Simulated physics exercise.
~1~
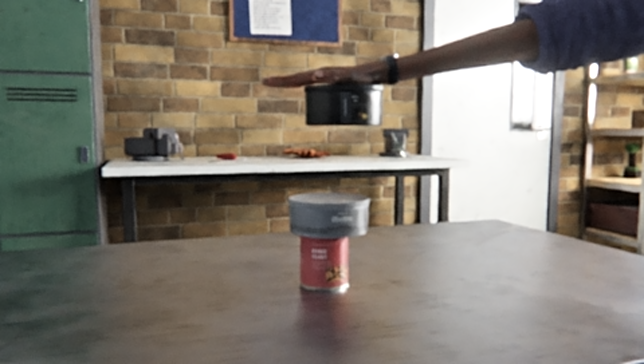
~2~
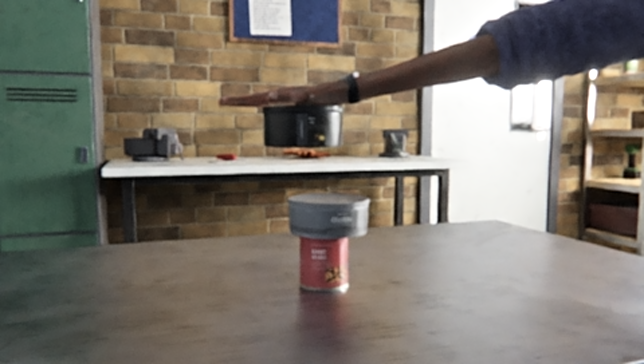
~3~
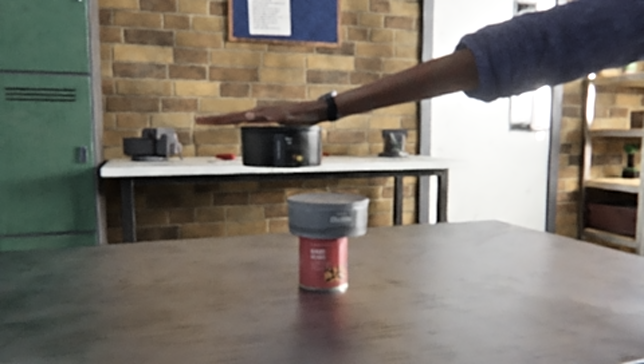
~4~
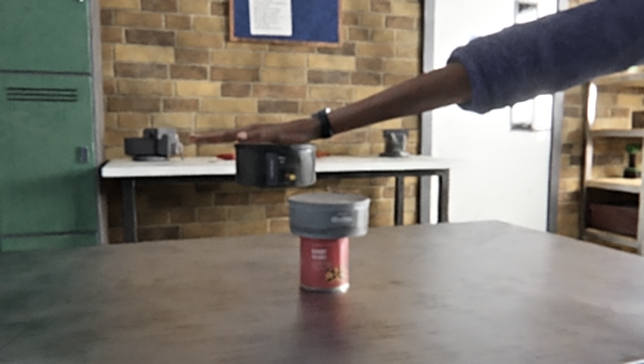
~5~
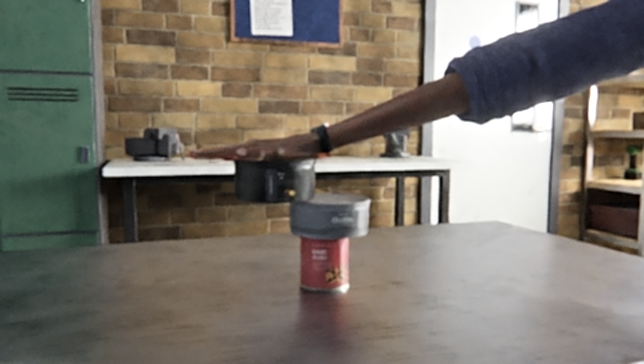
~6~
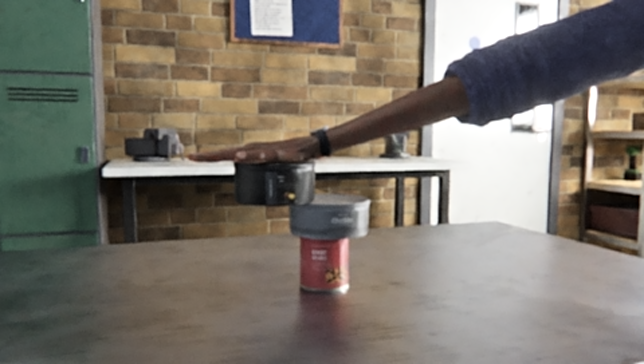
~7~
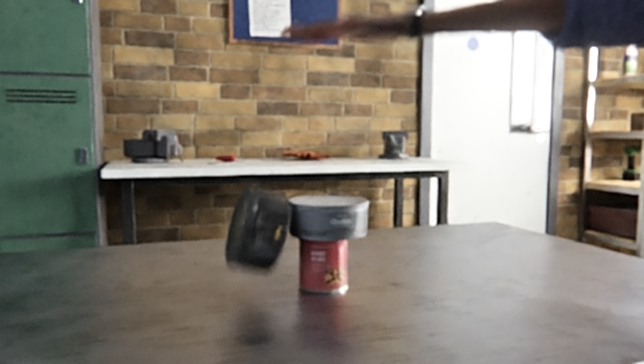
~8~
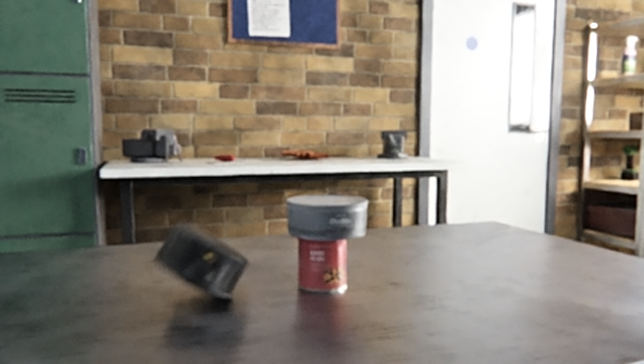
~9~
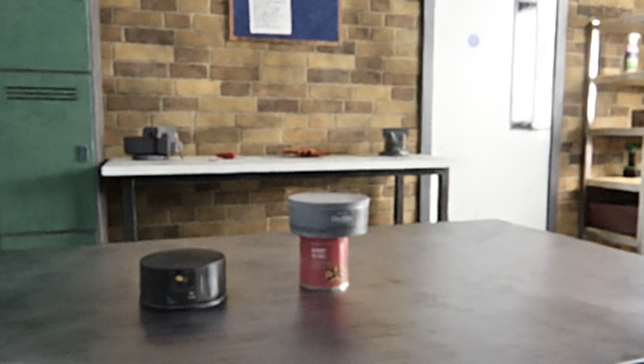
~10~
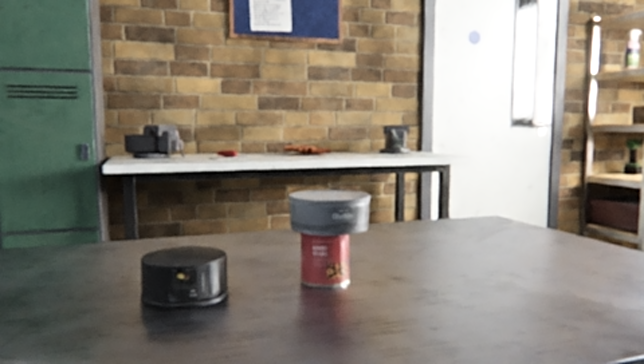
A black tub was lowered leftward and down by a hand to the left edge of a grey tub sitting on a red pot, but once let go it tipped off and landed upright on the table, while the other two stayed put.
